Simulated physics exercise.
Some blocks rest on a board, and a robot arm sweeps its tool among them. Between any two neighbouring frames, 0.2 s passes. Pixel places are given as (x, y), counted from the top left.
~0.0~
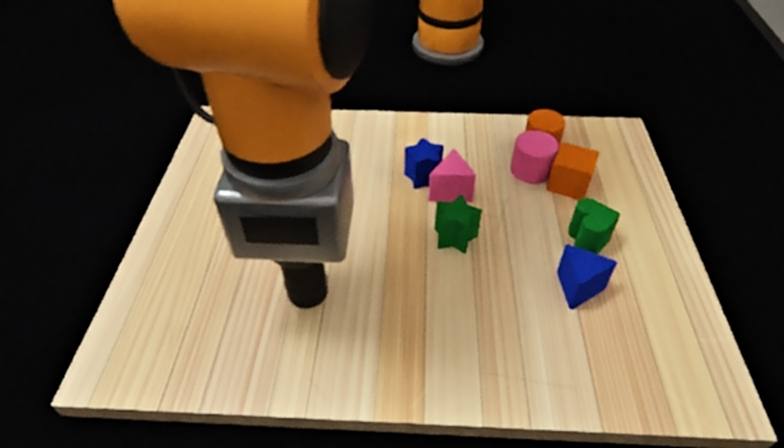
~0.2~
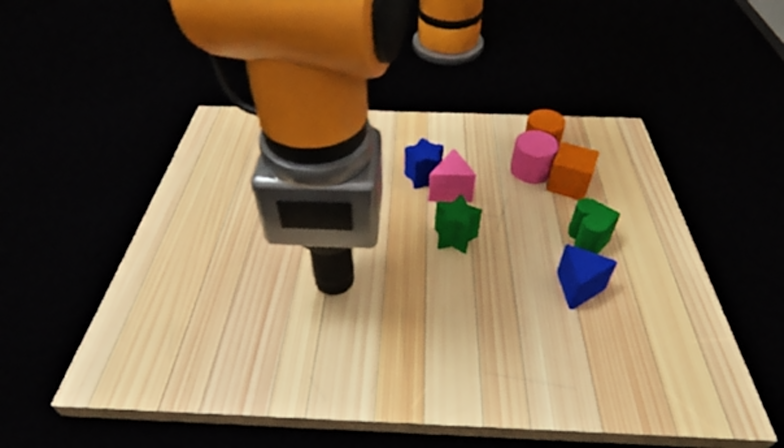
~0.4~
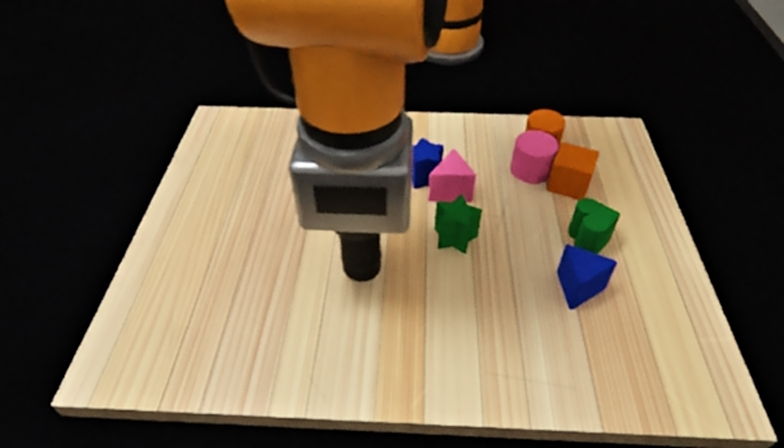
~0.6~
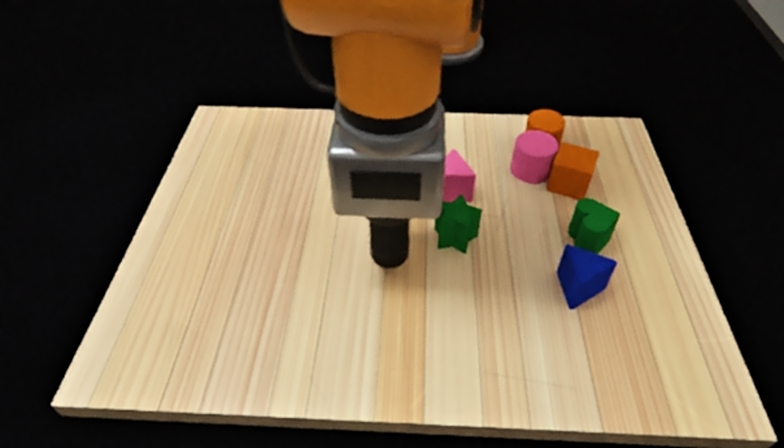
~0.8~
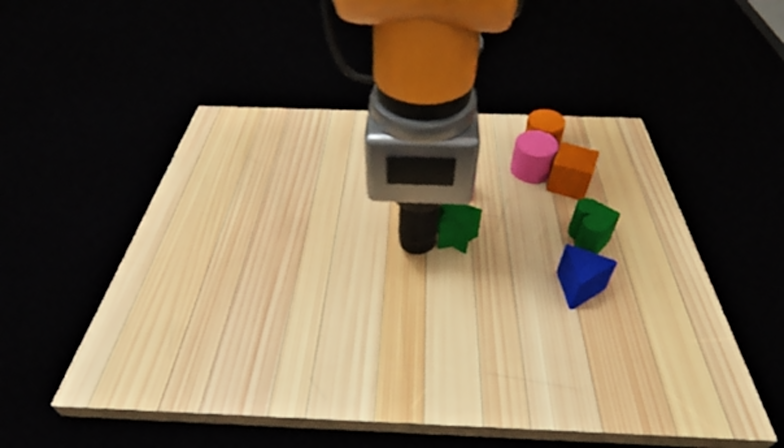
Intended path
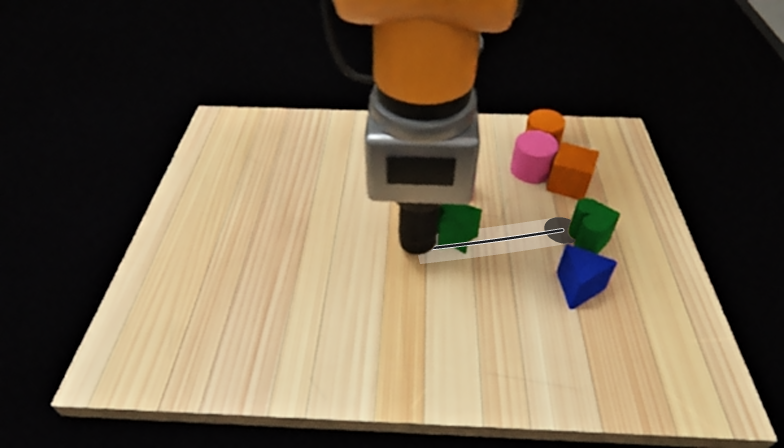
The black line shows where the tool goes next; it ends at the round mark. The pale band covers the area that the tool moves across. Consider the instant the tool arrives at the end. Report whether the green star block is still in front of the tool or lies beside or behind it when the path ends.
It slips out to the side or back.
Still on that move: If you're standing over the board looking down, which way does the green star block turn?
In a top view, it turns counterclockwise.
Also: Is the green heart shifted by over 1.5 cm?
Final answer: No.
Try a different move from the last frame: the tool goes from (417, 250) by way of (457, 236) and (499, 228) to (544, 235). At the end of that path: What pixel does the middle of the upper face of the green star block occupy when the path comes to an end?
(562, 187)
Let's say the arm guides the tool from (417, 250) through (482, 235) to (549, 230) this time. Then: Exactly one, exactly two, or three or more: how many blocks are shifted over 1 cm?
Looking at the path, I think only one of the blocks ends up more than 1 cm away.
The drawn path runs from (417, 250) directly to (563, 230).
On the path given first. One third of the way, tool (469, 236); green star block (497, 202), turned 35° anticlockwise.
Two thirds of the way, tool (517, 229); green star block (532, 189), turned 60° anticlockwise.
At the end, tool (565, 222); green star block (545, 182), turned 110° anticlockwise; blue triangular block not moved; green heart (608, 215), turned 20° clockwise.
